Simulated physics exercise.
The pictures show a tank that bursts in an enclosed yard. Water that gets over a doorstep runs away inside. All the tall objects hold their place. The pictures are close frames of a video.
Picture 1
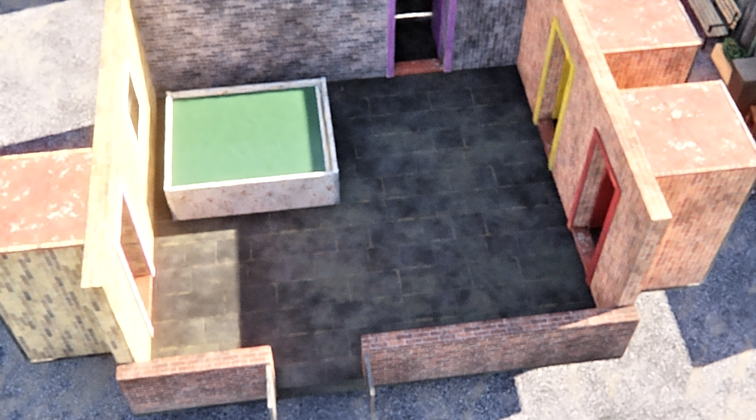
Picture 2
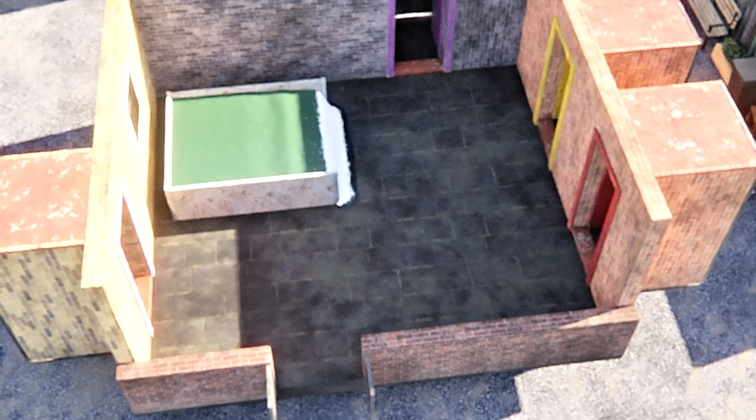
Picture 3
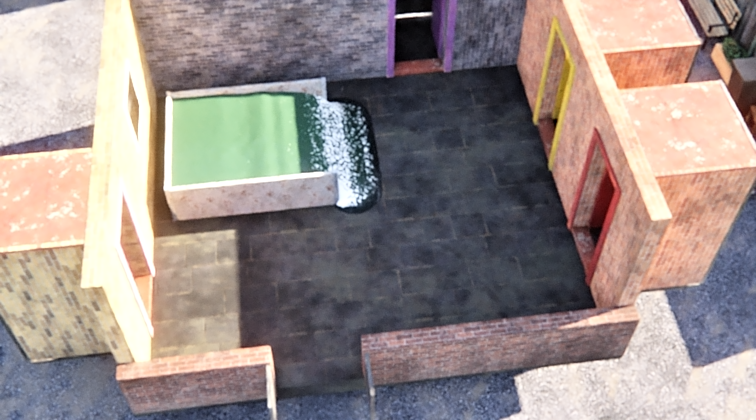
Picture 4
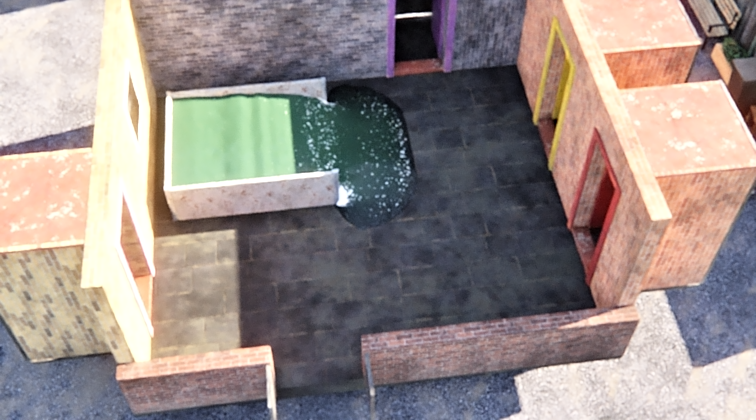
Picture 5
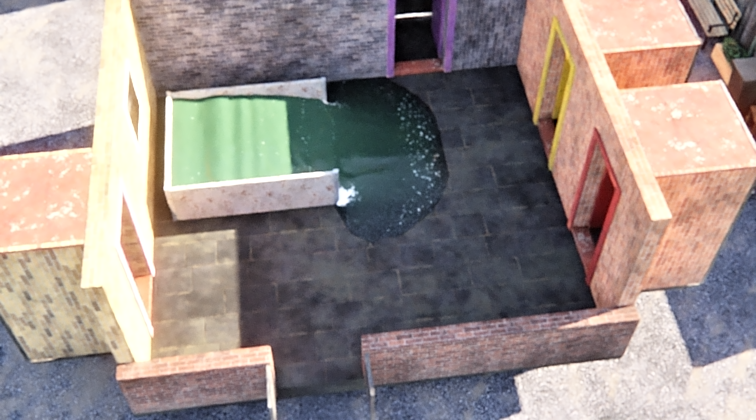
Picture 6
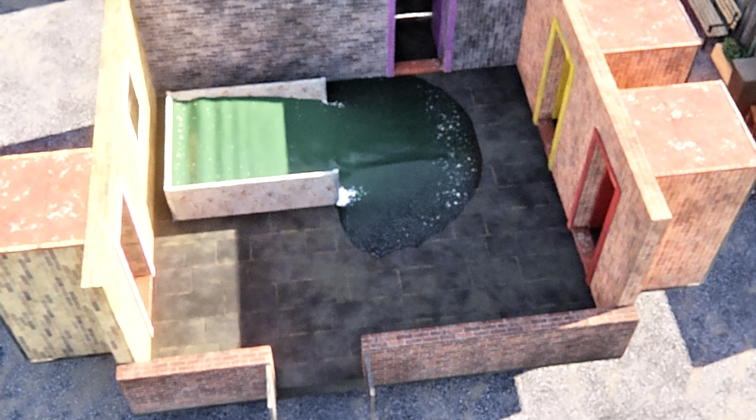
Green water pours from the tank's open right side and spreads across the dark yard floor.
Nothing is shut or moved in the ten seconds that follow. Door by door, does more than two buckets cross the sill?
The purple door floods; the yellow door floods; the red door floods; the pink door floods.
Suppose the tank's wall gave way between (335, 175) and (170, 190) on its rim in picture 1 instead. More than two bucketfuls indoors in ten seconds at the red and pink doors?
Then: The red door takes more; the pink door passes that mark.
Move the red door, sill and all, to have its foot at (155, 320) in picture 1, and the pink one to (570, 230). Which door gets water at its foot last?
It is the one in red.
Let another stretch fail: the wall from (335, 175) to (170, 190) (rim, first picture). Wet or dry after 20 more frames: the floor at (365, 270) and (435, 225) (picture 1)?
In turn: Under water, no water.
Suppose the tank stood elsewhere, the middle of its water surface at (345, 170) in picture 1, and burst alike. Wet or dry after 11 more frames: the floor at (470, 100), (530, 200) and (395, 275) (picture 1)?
As listed: Wet, under water, free of water.
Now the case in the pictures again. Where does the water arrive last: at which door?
It is the door marked pink.
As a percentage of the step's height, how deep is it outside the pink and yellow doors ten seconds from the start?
Roughly 210 per cent, then 50 per cent.
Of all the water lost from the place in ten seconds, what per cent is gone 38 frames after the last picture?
About 65 per cent.
A moment on, water covers 45 % of the floor; the purple door wet at the sill, nothing in, the yellow door under two buckets in, the red door not reached, the pink door not reached.
Next, water covers 50 % of the floor; the purple door under two buckets in, the yellow door far over two buckets in, the red door under two buckets in, the pink door not reached.
Then, water covers 55 % of the floor; the purple door over two buckets in, the yellow door far over two buckets in, the red door over two buckets in, the pink door not reached.
Later, water covers 90 % of the floor; the purple door far over two buckets in, the yellow door far over two buckets in, the red door over two buckets in, the pink door wet at the sill, nothing in.
In the end, water covers 100 % of the floor; the purple door far over two buckets in, the yellow door far over two buckets in, the red door far over two buckets in, the pink door over two buckets in.
